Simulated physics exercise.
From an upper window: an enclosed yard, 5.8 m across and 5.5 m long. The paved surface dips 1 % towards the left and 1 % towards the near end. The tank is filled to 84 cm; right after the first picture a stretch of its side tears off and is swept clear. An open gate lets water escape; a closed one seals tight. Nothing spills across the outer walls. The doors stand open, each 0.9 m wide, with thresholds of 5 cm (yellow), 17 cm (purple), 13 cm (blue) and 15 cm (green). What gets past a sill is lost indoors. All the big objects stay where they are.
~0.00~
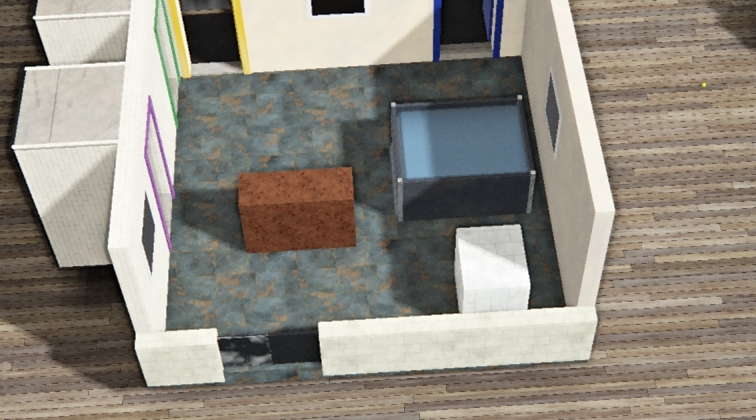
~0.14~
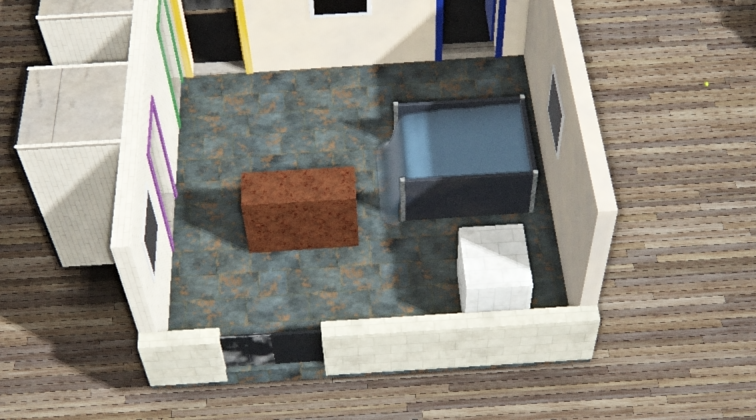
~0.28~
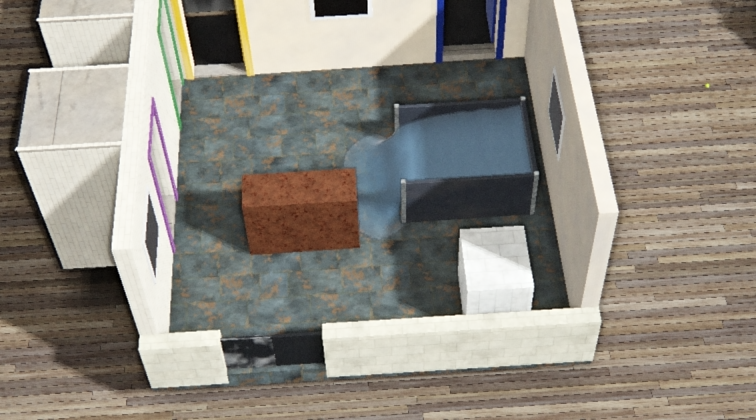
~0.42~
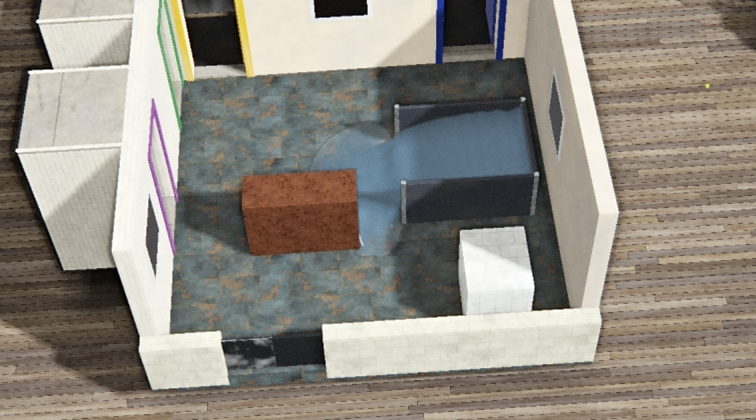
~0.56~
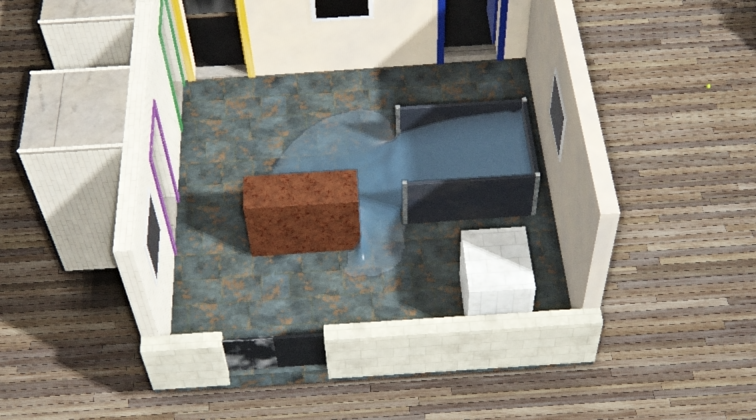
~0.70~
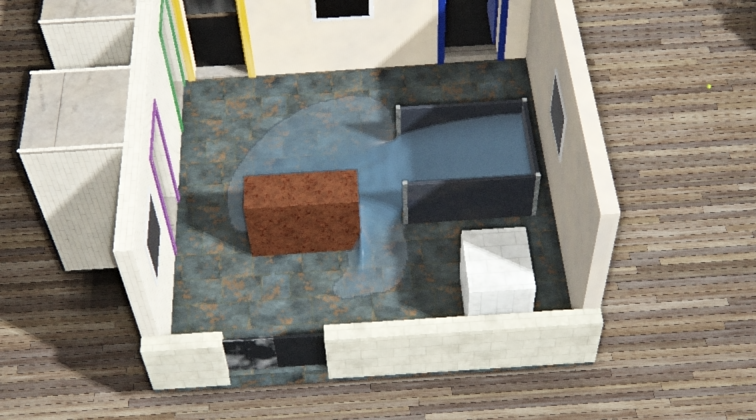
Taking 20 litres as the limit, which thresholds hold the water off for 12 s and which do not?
Door by door: At the yellow door it exceeds the limit; at the purple door it goes over the limit; at the blue door it keeps below the limit; at the green door it goes over the limit.
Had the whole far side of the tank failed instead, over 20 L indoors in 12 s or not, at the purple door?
Against that limit: Purple below.
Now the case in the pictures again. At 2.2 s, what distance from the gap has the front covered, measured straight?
Some 4.6 m out.
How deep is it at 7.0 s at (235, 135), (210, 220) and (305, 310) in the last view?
Roughly 7, 8 and 7 cm, in turn.
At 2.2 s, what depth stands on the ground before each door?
In cm: Yellow 18, purple 33, blue 0, green 29.
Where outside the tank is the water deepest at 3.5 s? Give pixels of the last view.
Around (185, 86).
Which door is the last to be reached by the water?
It is the blue one.
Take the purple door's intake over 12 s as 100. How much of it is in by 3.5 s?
About 95 per cent.
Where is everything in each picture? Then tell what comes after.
The first picture shows still water, 84 cm deep, in the tank at (461, 142).
In the second picture, water pours out at (401, 166) and has run 0.8 m, to (398, 223); typically 7 cm deep outside, 84 cm at the tank's back.
In the third picture, the front is at (359, 228), 1.1 m from the gap at (402, 171); 1.3 m2 of floor is under water; 83 cm left at the back of the tank.
In the fourth picture, water pours out at (402, 174) and has run 1.5 m, to (321, 153); typically 13 cm deep outside, 75 cm at the tank's back.
In the fifth picture, the front is at a hidden place, 2.1 m from the gap at (404, 175); 4.2 m2 of floor is under water; 71 cm left at the back of the tank.
In the sixth picture, the front is at (236, 222), 2.7 m from the gap at (404, 175); 5.9 m2 of floor is under water; 70 cm left at the back of the tank.
After 1.4 s water covers 50 % of the floor and is deepest (44 cm) near (365, 220); yellow door 2 cm at the sill, 0 L in, purple door 30 cm at the sill, 46 L in, blue door not reached, green door 12 cm at the sill, 0 L in.
After 2.2 s water covers 55 % of the floor and is deepest (42 cm) near (185, 86); yellow door 18 cm at the sill, 12 L in, purple door 33 cm at the sill, 146 L in, blue door not reached, green door 29 cm at the sill, 9 L in.
After 3.5 s water covers 65 % of the floor and is deepest (28 cm) near (185, 86); yellow door 22 cm at the sill, 168 L in, purple door 21 cm at the sill, 213 L in, blue door not reached, green door 22 cm at the sill, 62 L in.
After 7.0 s water covers 95 % of the floor and is deepest (15 cm) near (170, 365); yellow door 8 cm at the sill, 304 L in, purple door 9 cm at the sill, 219 L in, blue door 2 cm at the sill, 0 L in, green door 8 cm at the sill, 79 L in.
After 12.0 s water covers 95 % of the floor and is deepest (13 cm) near (534, 318); yellow door 4 cm at the sill, 310 L in, purple door 7 cm at the sill, 219 L in, blue door 3 cm at the sill, 0 L in, green door 5 cm at the sill, 79 L in.
